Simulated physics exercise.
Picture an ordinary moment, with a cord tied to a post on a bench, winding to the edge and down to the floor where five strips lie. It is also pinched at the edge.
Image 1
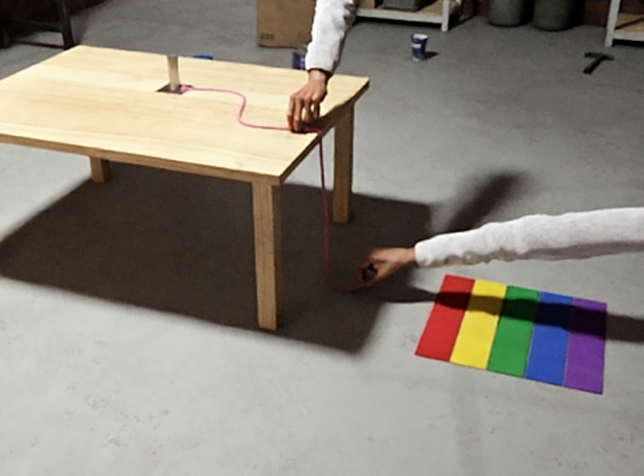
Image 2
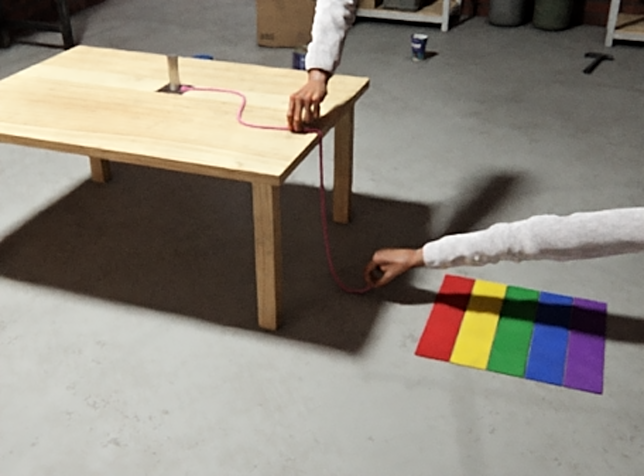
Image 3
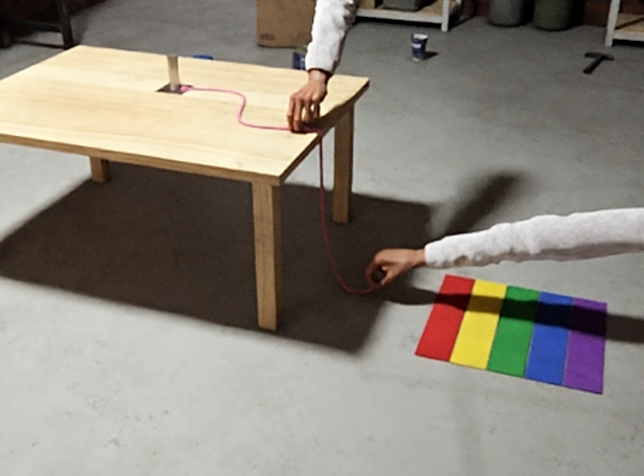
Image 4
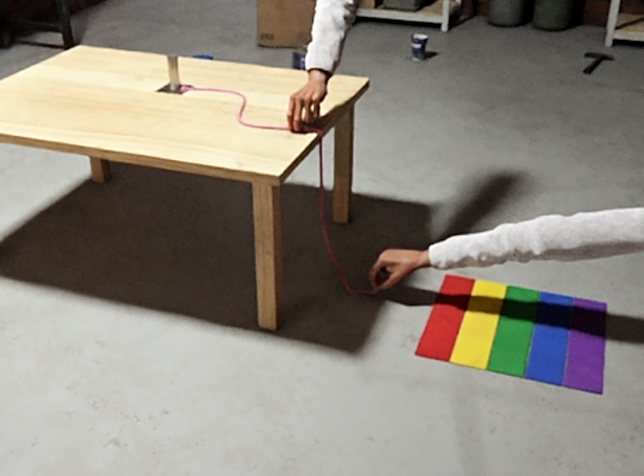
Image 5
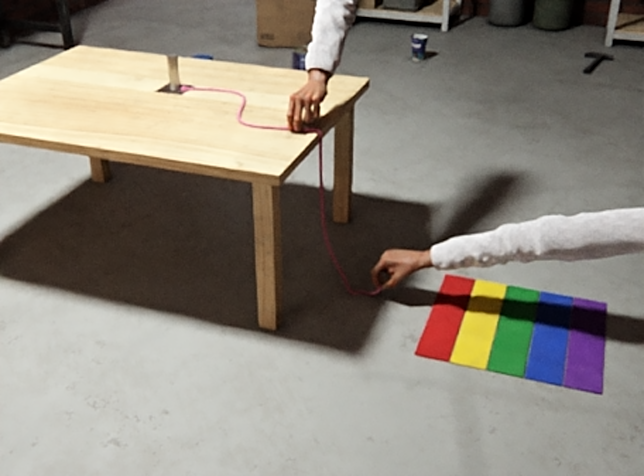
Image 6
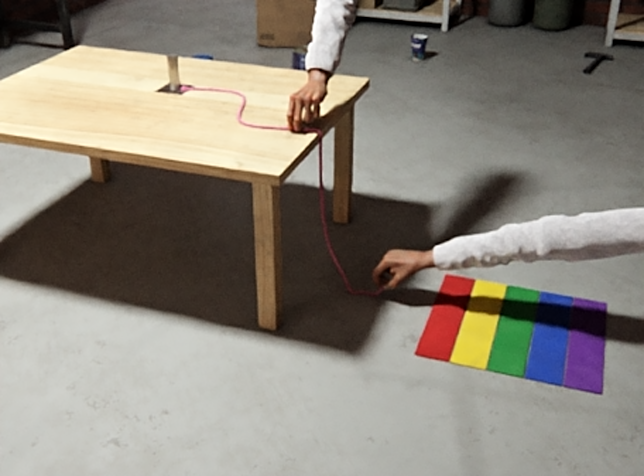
At the start, one hand pinches a pink cord at the edge of a wooden table while a lower hand holds its hanging end near the floor, left of five coloured strips. The lower hand then draws the end slightly right, toward the red strip, while the upper hand stays still.
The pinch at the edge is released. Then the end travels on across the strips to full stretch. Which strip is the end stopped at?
Stopped at green.
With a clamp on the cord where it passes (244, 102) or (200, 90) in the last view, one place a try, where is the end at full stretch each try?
Pixel positions per try: (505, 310); (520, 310).
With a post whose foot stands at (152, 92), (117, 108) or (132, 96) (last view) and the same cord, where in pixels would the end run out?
Roughly (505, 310), (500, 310) and (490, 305), try by try.
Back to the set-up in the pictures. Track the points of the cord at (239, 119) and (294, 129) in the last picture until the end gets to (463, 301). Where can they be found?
First point (286, 117), second point (326, 148).
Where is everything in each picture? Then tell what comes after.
In the first picture, end (366, 283); red (437, 342); yellow (473, 349); green (509, 356); blue (546, 364); purple (585, 372).
In the second picture, end (373, 284); cord through (211, 90) (243, 106) (261, 127) (320, 145) (323, 210) (334, 274).
In the third picture, end (375, 285).
In the fourth picture, end (379, 285); cord through (211, 90) (243, 106) (261, 127) (320, 145) (322, 210) (340, 273).
In the fifth picture, end (381, 286).
In the sixth picture, end (383, 286); cord through (211, 90) (243, 106) (261, 127) (320, 145) (323, 210) (342, 273).
Soon after, end near (463, 301); over red.
Then, end near (501, 308); over green.
At full stretch, end near (524, 313); over green. The end stops over the green strip.
